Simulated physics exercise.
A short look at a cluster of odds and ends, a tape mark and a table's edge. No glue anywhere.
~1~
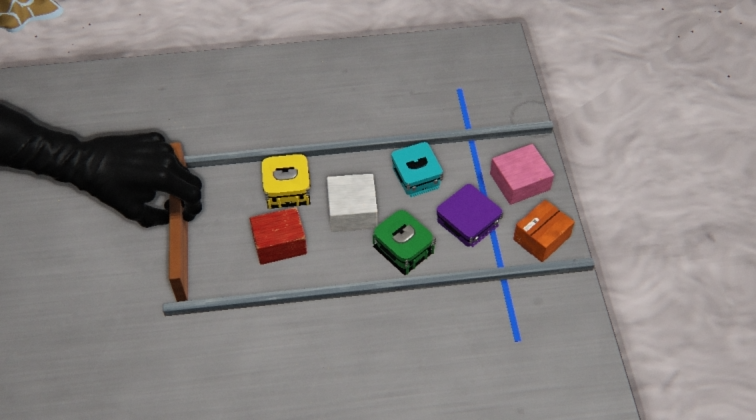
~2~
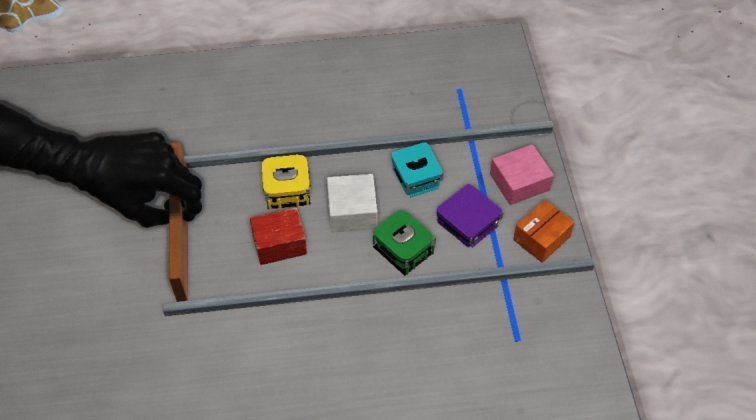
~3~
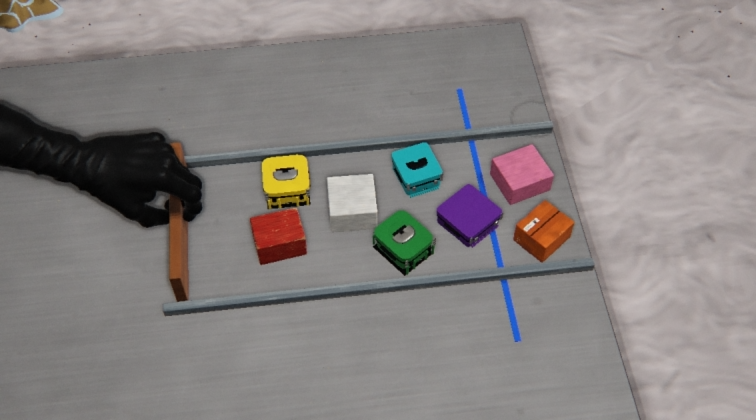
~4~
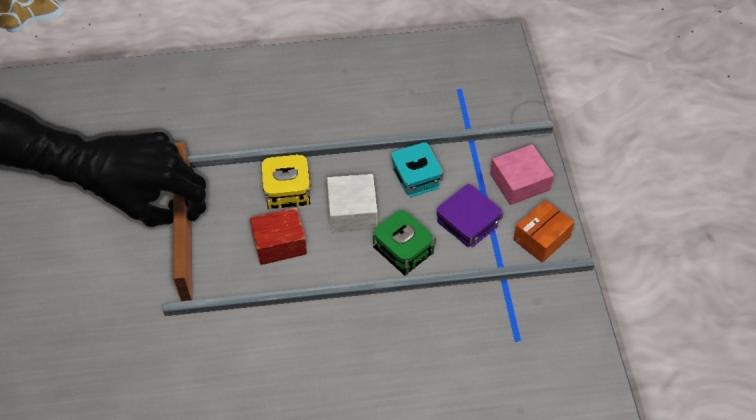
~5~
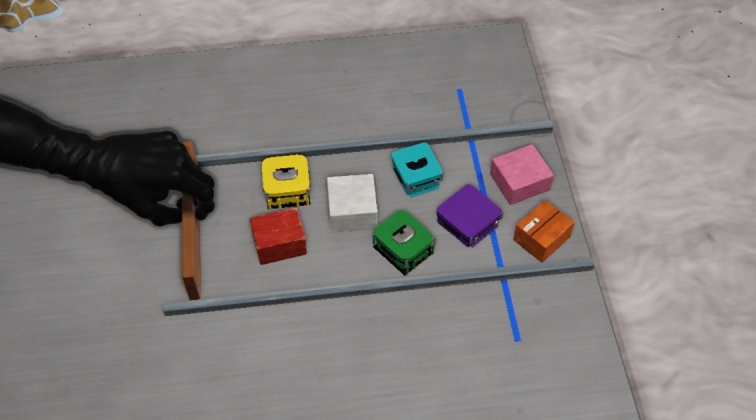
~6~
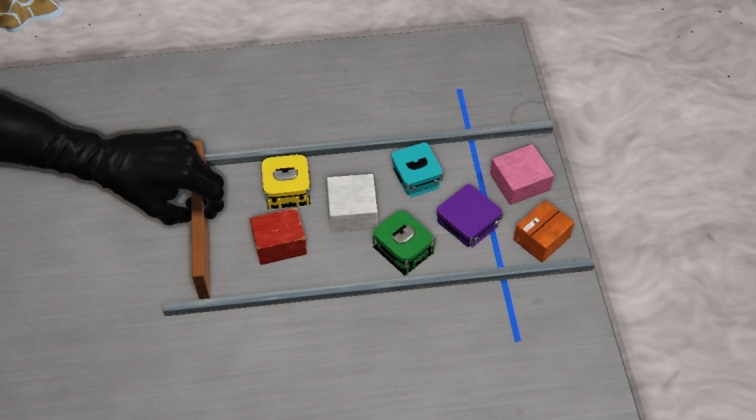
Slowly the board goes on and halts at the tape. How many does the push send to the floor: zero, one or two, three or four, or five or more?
The number that fall off is three or four.
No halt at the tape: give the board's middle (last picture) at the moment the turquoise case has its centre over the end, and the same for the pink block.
For the turquoise case at (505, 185), for the pink block at (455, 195).
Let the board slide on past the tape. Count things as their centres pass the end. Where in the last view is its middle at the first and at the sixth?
Near (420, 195) and (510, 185).
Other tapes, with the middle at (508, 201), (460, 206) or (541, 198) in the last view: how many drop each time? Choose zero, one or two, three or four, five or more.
For each place: Either three or four; just one or two; more than four.
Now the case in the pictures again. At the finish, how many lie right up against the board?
It touches 2.
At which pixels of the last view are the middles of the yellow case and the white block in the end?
First (500, 161), then (552, 180).
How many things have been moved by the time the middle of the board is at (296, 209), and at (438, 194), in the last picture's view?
First 3, then 8.
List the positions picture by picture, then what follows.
Orange box (544, 231); pink block (521, 174); purple case (469, 217); board (179, 221); tape (486, 203), in the first frame.
Pink block (521, 175); yellow case (287, 182), in the second frame.
Purple case (469, 217); turquoise case (417, 171), in the third frame.
Orange box (544, 231); board (183, 220), in the fourth frame.
Pink block (521, 175); white block (352, 203), in the fifth frame.
Orange box (544, 231); pink block (521, 175); purple case (469, 217); board (201, 218); tape (486, 203), in the sixth frame.
Soon after, none off yet; orange box at rest near (544, 231); pink block at rest near (521, 175); purple case at rest near (469, 217).
In the end, the number that fall off is three or four; gone, purple case, pink block and orange box.
